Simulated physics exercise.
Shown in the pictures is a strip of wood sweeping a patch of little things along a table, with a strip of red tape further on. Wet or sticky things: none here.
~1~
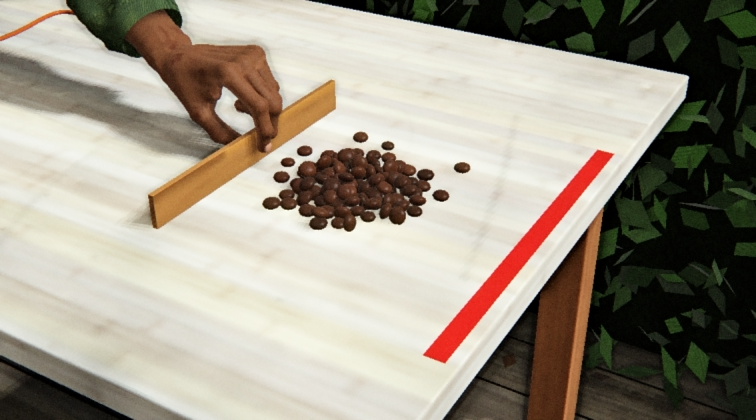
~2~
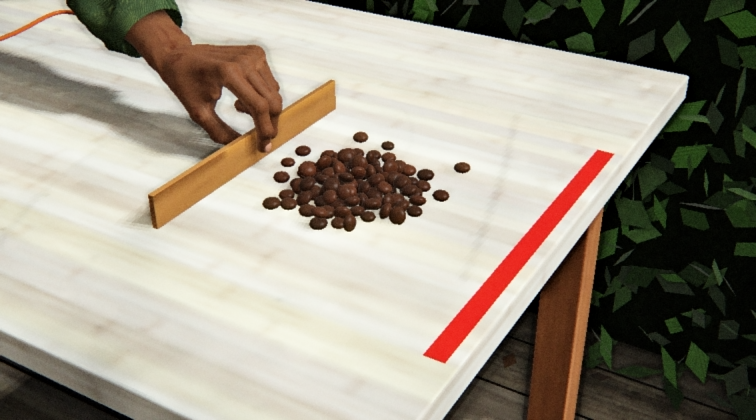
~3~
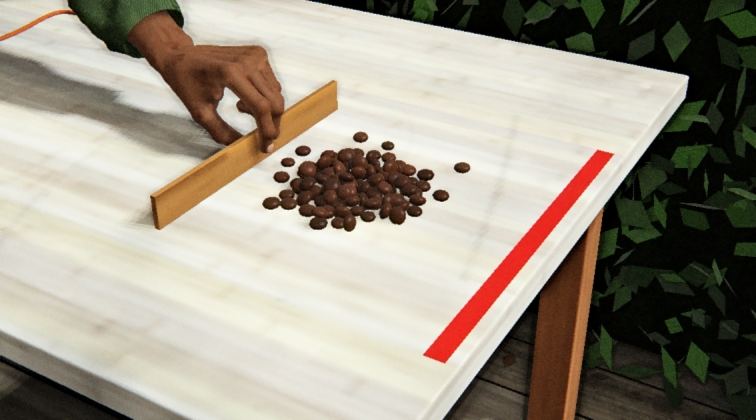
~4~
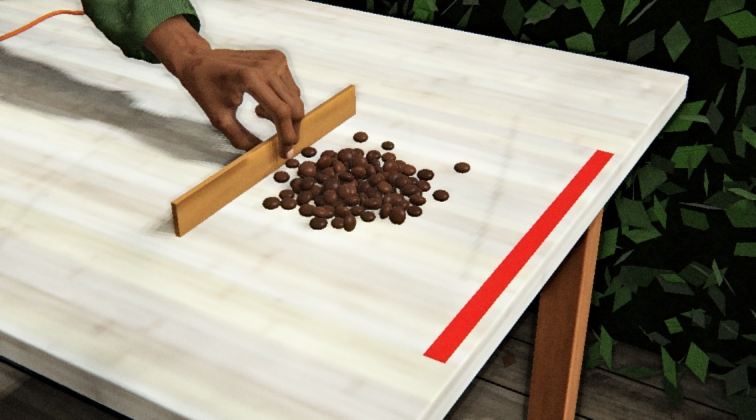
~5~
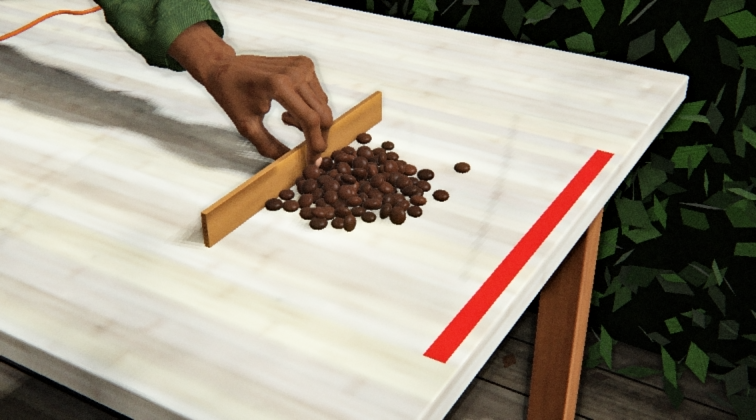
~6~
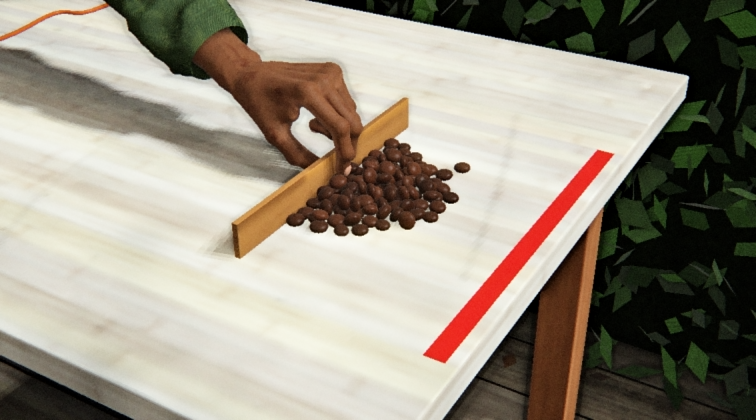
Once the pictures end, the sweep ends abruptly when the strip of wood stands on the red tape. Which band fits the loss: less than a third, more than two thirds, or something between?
Heap lost: Beyond two thirds.
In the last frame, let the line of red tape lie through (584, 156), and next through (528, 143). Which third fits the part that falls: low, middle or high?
First try: More than two thirds; second try: Less than a third.
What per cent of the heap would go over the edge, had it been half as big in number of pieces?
I'd put it at around 100 per cent.
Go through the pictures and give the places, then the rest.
Strip of wood at (168, 200), at rest; red tape at (599, 160), right by the edge; edge at (552, 251); the heap at (347, 186), flat chocolate drops, in the first picture.
Strip of wood at (168, 200), at rest, in the second picture.
Strip of wood at (170, 201); the heap at (347, 186), in the third picture.
Strip of wood at (191, 208), in the fourth picture.
Strip of wood at (220, 218); the heap at (362, 188), about a quarter pushed along, in the fifth picture.
Strip of wood at (251, 228); red tape at (599, 160); edge at (552, 251); the heap at (378, 193), nearly all pushed along, in the sixth picture.
Soon after the last picture, strip of wood still moving, near (435, 182); heap all on the table, its front near (538, 239).
A little later, strip of wood stopped at the red tape; heap most over the edge.
Later still, strip of wood stopped at the red tape; heap all over the edge.
At rest, strip of wood stopped at the red tape; heap all over the edge.
